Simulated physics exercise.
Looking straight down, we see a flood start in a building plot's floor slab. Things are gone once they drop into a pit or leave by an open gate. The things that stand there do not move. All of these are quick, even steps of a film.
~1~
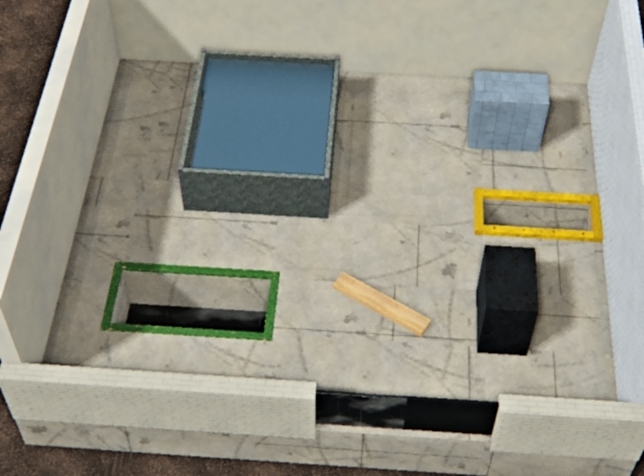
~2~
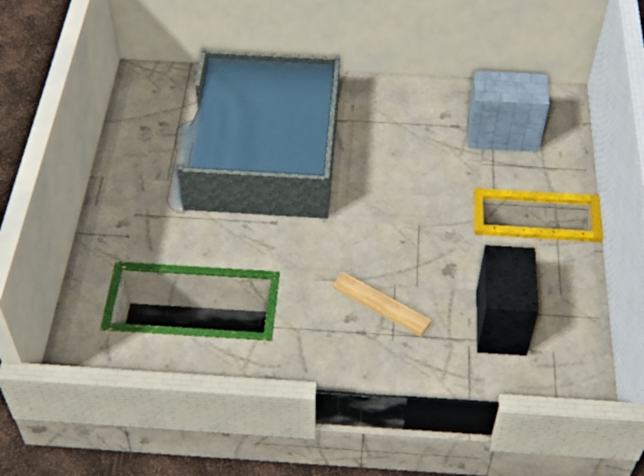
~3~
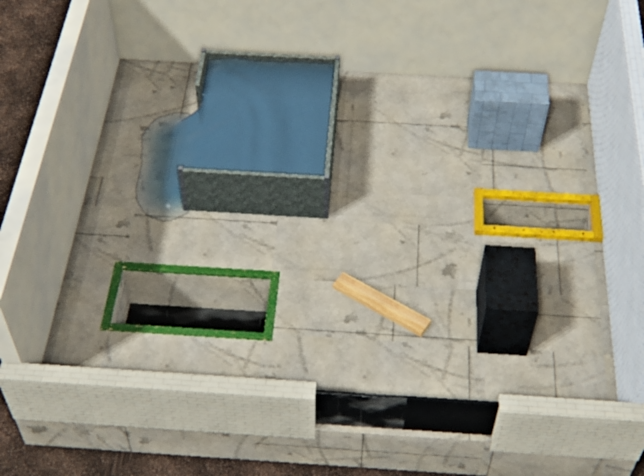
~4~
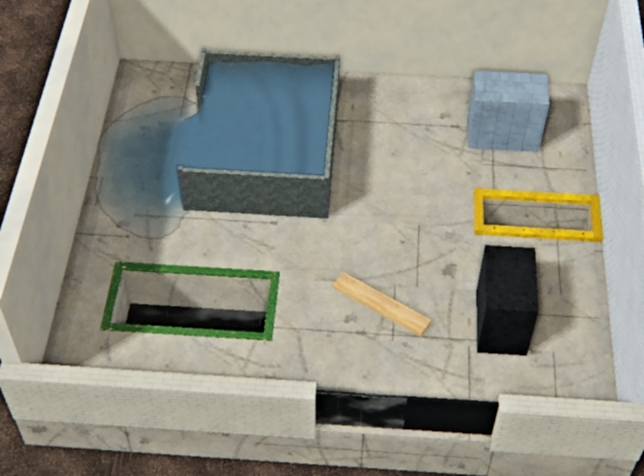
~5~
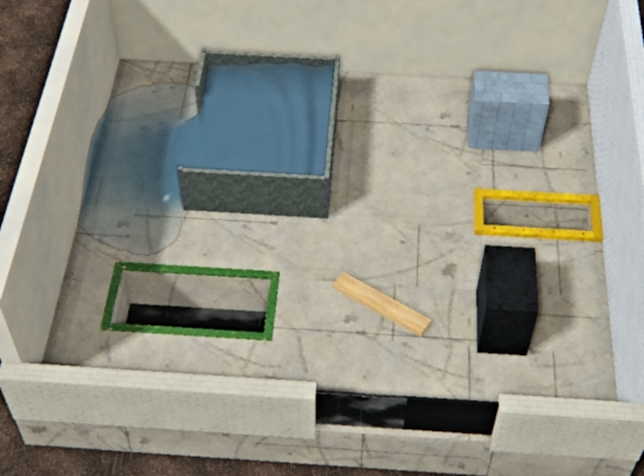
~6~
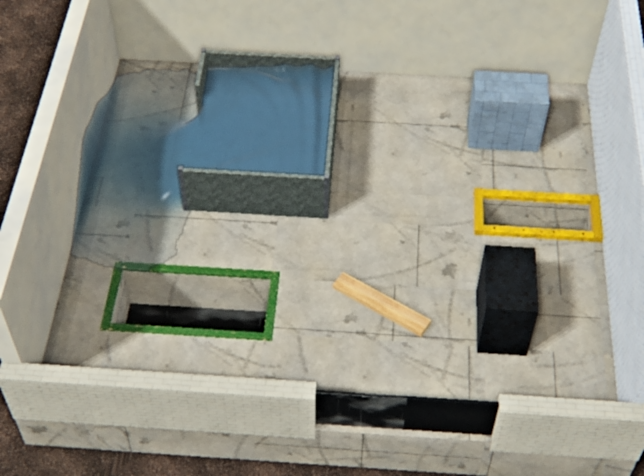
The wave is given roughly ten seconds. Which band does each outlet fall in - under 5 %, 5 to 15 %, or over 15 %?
In the end the gate ends up with a tiny portion - beneath five per cent; the green pit ends up with a large portion - topping fifteen per cent; the yellow pit ends up with a tiny portion - beneath five per cent.
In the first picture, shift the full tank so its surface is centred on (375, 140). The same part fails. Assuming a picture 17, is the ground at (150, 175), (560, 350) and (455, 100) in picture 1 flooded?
Okay, first one got wet, second one high and dry, last one high and dry.
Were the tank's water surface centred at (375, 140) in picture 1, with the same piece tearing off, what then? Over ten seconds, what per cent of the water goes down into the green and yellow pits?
Tally in per cent - green pit 35; yellow pit 0.
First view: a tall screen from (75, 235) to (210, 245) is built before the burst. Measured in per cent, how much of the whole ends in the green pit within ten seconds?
Result, green pit: Some 4 percent of the total.
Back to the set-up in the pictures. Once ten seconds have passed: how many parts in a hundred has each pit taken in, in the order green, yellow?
The first comes to roughly 32 percent, the second to roughly 2 percent.
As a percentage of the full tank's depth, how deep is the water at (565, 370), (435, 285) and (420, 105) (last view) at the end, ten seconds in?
First spot roughly 10 %, second 6 %, third 2 %.
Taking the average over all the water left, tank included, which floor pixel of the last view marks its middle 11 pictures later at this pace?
That comes out near (190, 172).
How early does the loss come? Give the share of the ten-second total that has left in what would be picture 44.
My reading is near 65 per cent.
A moment on, water covers 15 % of the floor; the gate 0 %, the green pit 0 %, the yellow pit 0 %.
Next, water covers 25 % of the floor; the gate 0 %, the green pit 3 %, the yellow pit 0 %.
Then, water covers 50 % of the floor; the gate 0 %, the green pit 11 %, the yellow pit 0 %.
Later, water covers 75 % of the floor; the gate 0 %, the green pit 22 %, the yellow pit 0 %.
In the end, water covers 95 % of the floor; the gate 0 %, the green pit 31 %, the yellow pit 1 %.
